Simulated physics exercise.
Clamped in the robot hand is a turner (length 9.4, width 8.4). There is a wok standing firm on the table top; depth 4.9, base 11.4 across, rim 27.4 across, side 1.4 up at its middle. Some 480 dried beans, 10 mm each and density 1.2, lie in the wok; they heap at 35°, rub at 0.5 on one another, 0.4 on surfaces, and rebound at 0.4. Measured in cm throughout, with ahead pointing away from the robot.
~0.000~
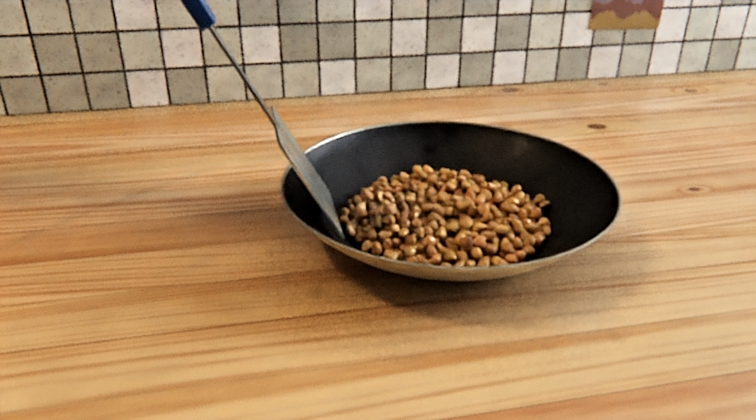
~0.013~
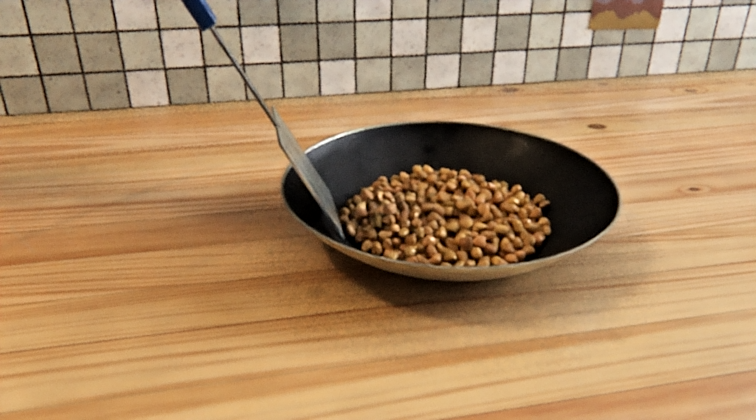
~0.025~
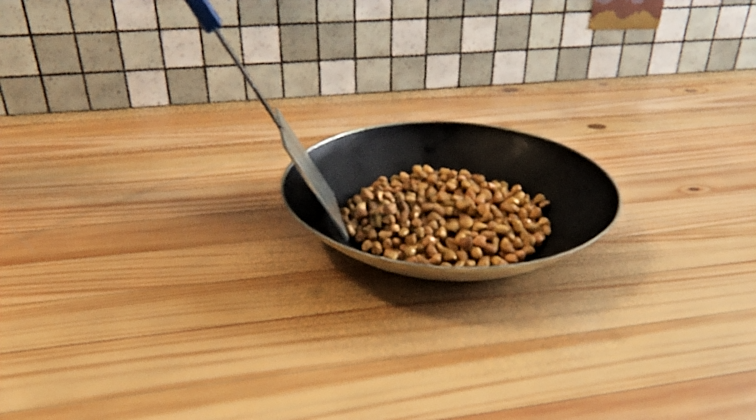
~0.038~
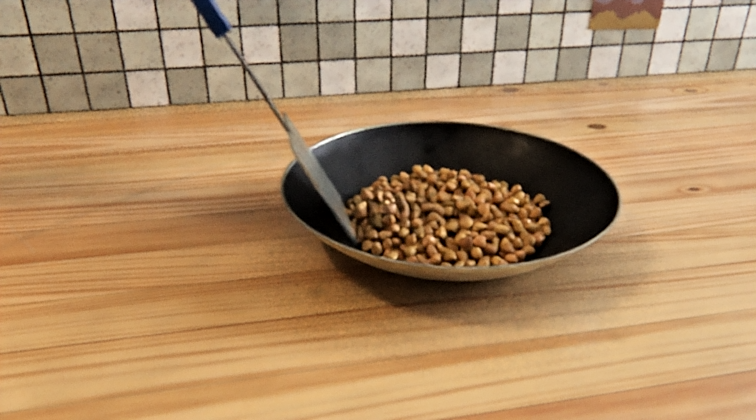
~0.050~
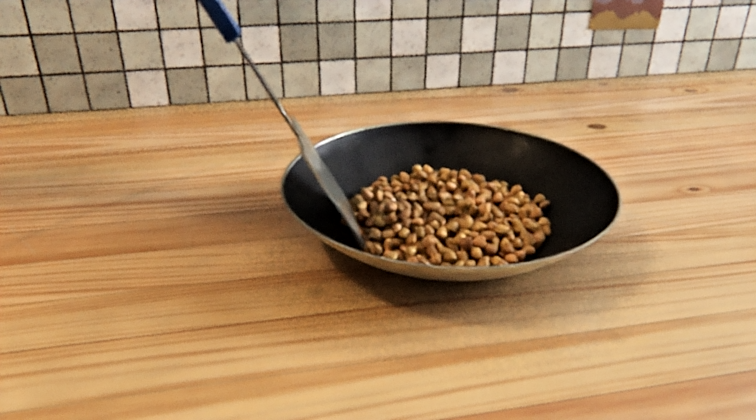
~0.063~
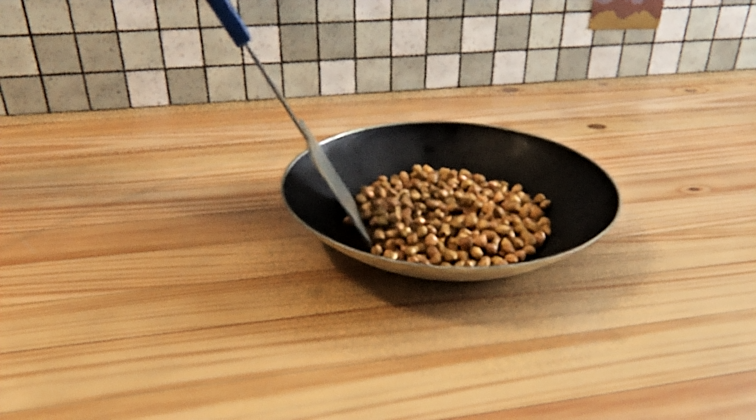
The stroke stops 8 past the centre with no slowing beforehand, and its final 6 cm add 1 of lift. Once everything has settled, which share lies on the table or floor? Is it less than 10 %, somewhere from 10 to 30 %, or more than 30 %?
It is from 10 to 30 %.
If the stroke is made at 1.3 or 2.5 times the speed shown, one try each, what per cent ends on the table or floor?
Around 25 per cent and around 45 per cent.
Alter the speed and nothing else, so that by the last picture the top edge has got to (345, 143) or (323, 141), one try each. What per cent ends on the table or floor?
Try one roughly 45 per cent; try two roughly 30 per cent.
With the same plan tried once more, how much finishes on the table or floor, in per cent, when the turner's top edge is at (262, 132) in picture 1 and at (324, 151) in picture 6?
Around 40 per cent finishes there.
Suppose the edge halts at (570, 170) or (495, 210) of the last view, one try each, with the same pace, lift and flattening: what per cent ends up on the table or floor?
Respectively some 40 and 5 percent end on the table or floor.
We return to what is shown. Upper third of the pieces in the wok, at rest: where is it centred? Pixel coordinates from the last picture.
It is centred near (558, 176).
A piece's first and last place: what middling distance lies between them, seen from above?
Roughly 7 centimetres.
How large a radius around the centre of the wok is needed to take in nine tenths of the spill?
Seen from above, roughly 25 cm.
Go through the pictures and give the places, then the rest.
In the first frame, the turner top edge at (275, 123), sloping 62°; upper third of the load around (445, 212), from x 345 to 545, top at y 170; 479 in the wok.
In the second frame, the turner top edge at (275, 124), sloping 62°; upper third of the load around (445, 212), from x 345 to 545, top at y 170.
In the third frame, the turner top edge at (280, 126), sloping 62°; upper third of the load around (445, 212), from x 345 to 545, top at y 170.
In the fourth frame, the turner top edge at (288, 130), sloping 62°; upper third of the load around (445, 212), from x 345 to 545, top at y 170.
In the fifth frame, the turner top edge at (297, 134), sloping 62°; upper third of the load around (446, 211), from x 345 to 545, top at y 170.
In the sixth frame, the turner top edge at (306, 137), sloping 62°; upper third of the load around (445, 208), from x 350 to 545, top at y 170; 479 in the wok.
After 0.17 s, sloping 62°, highest piece 10 above the table; 477 in the wok, 2 on the blade or in flight.
After 0.27 s, sloping 62°, highest piece 12 above the table; 475 in the wok, 4 on the blade or in flight.
After 0.53 s, sloping 62°, highest piece 6 above the table; 406 in the wok, 72 on the table or floor, 1 on the blade or in flight.
After 1.58 s, sloping 62°, highest piece 6 above the table; 405 in the wok, 74 on the table or floor.
In the end, 405 in the wok, 74 on the table or floor. That is 15 % on the table or floor.
